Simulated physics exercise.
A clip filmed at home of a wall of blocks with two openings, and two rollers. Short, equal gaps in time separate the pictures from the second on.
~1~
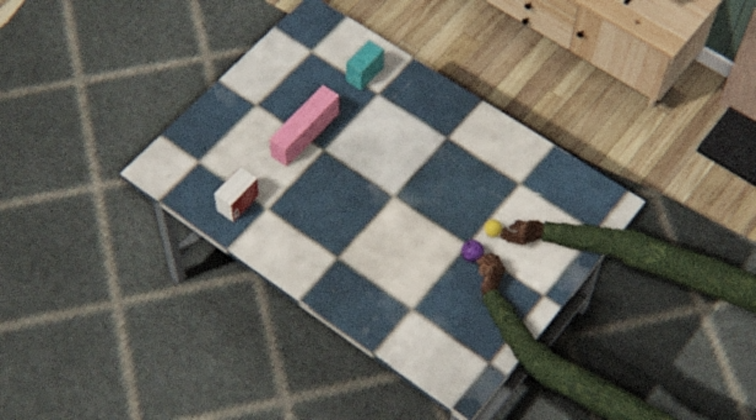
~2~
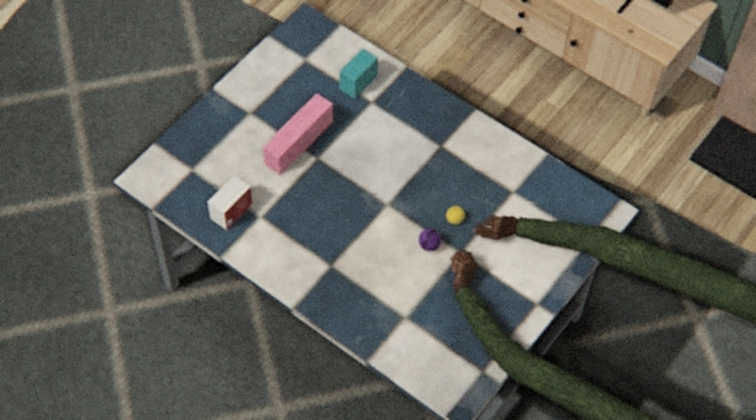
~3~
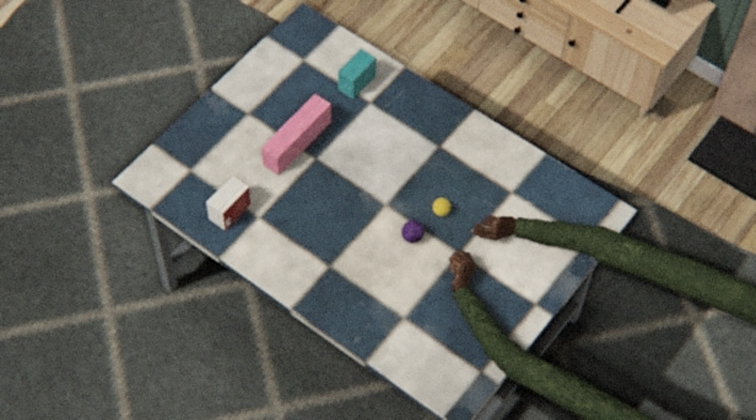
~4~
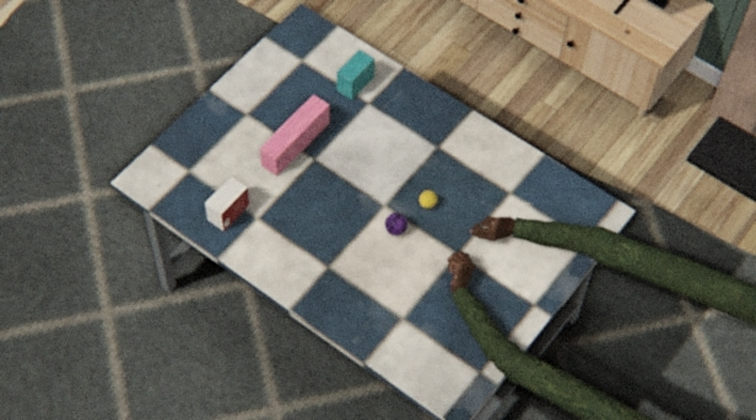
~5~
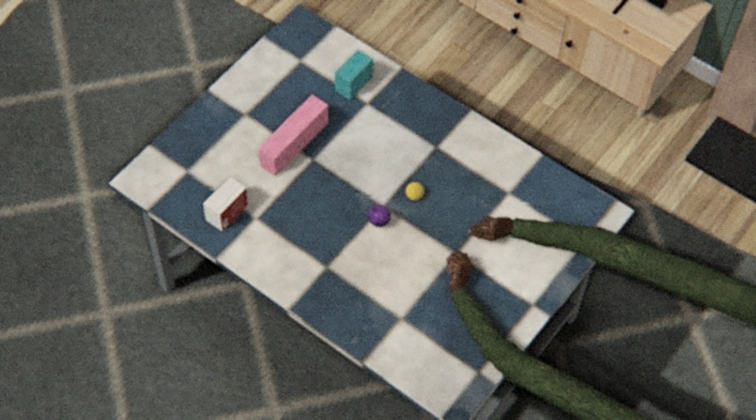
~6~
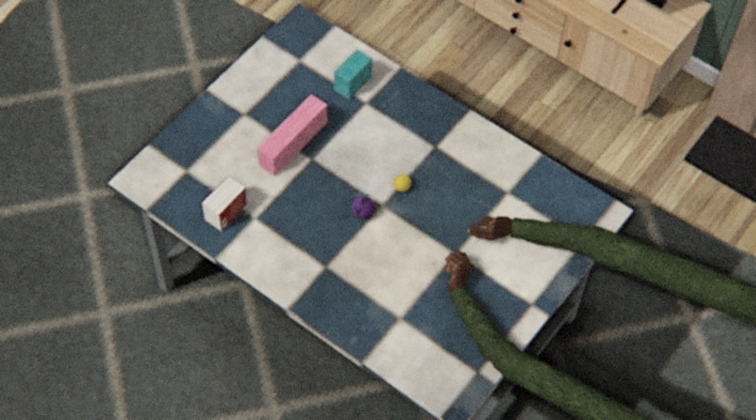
Two hands releasing a purple ball and a yellow one, which roll up and left across a checkered table toward colored blocks.
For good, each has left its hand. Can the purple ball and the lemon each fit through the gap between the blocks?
Purple ball: No; lemon: No.
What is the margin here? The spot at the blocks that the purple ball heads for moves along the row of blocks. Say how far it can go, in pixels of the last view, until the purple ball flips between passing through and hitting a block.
Down by roughly 16 pixels.
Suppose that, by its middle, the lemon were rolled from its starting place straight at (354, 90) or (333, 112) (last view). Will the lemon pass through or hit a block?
In sequence it meets a block, then threads the gap.
Then, 0.18 s after the last picture, purple ball heading on near (297, 172); lemon heading on near (350, 147).
Then, 0.66 s after the last picture, purple ball coming back near (293, 185); lemon coming back near (335, 133).
Then, 1.18 s after the last picture, purple ball coming back near (291, 199); lemon at rest near (341, 134).
By the end, the purple ball hits a block; the lemon hits a block, near (343, 135).
